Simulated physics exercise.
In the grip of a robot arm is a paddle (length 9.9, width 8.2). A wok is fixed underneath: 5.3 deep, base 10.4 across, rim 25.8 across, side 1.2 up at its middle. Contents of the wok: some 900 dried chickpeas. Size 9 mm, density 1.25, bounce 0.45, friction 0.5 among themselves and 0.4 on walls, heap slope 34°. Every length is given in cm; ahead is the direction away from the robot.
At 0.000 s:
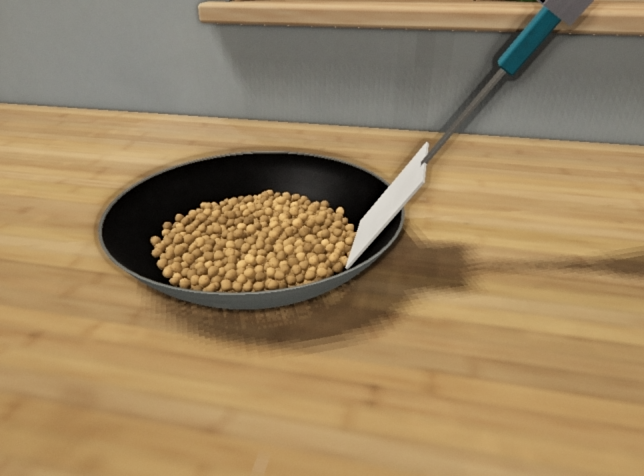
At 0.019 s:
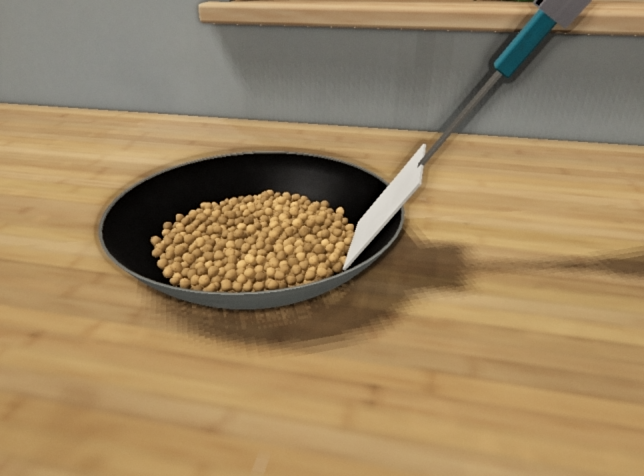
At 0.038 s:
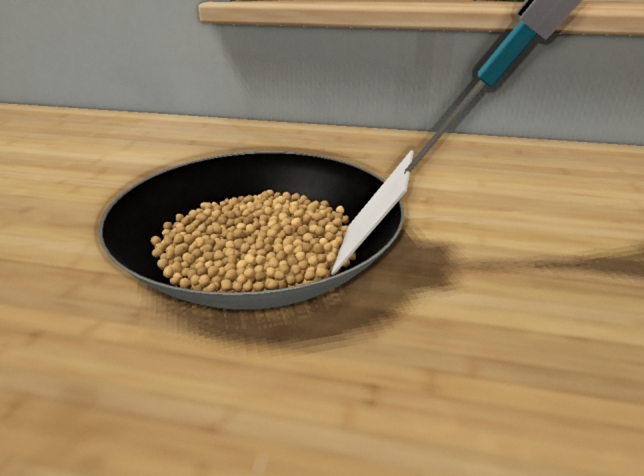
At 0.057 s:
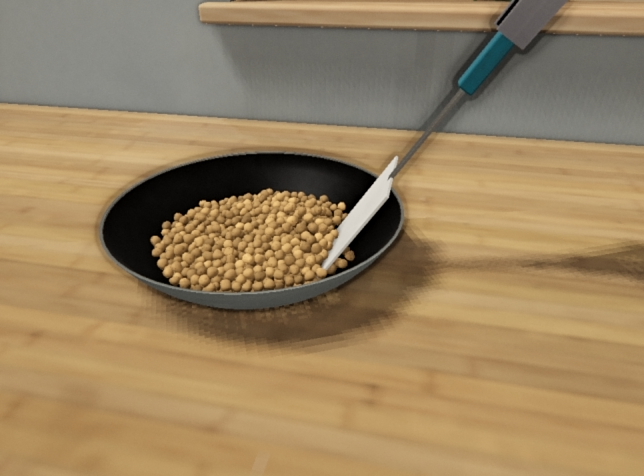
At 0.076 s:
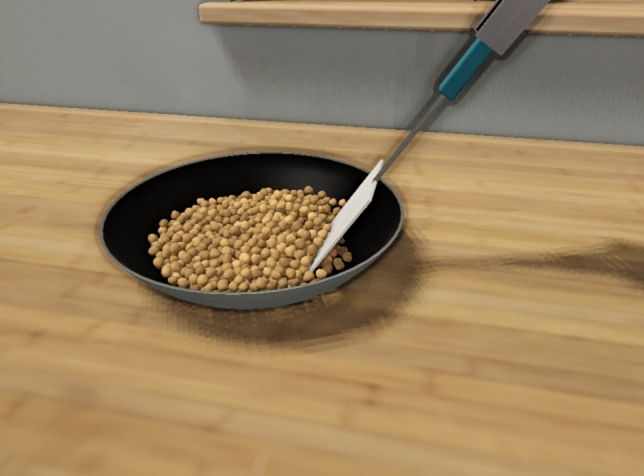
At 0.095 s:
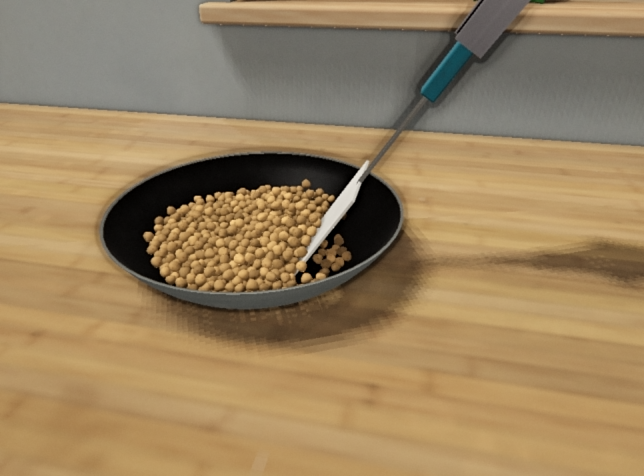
A white-bladed spatula with a teal handle moves left through chickpeas in a black pan.
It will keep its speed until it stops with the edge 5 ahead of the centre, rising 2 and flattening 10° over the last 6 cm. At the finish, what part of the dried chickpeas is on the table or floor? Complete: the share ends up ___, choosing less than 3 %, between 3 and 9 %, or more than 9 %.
The share ends up less than 3 %.
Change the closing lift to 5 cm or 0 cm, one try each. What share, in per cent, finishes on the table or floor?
0 and 0 %.
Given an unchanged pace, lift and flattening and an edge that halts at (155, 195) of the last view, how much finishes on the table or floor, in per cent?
I'd put it near 35 per cent.
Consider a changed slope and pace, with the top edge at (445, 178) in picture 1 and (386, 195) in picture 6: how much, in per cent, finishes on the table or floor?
Around 0 per cent finishes on the table or floor.
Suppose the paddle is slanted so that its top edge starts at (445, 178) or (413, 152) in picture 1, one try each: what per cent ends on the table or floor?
Around 0 per cent, then around 0 per cent.
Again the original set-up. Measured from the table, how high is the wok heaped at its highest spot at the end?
Top of the heap: Roughly 6.0 cm above the table top.
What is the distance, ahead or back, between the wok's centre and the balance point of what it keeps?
Ahead, by around 4.5 cm.
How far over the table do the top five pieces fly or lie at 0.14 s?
I'd put it close to 5 cm.
After 0.14 s, sloping 56°, highest piece 5 above the table; 900 in the wok.
After 0.19 s, sloping 52°, highest piece 5 above the table; 900 in the wok.
After 0.41 s, sloping 47°, highest piece 6 above the table; 900 in the wok.
After 1.46 s, sloping 47°, highest piece 6 above the table; 900 in the wok.
At rest, 900 in the wok. That is 0 % on the table or floor.
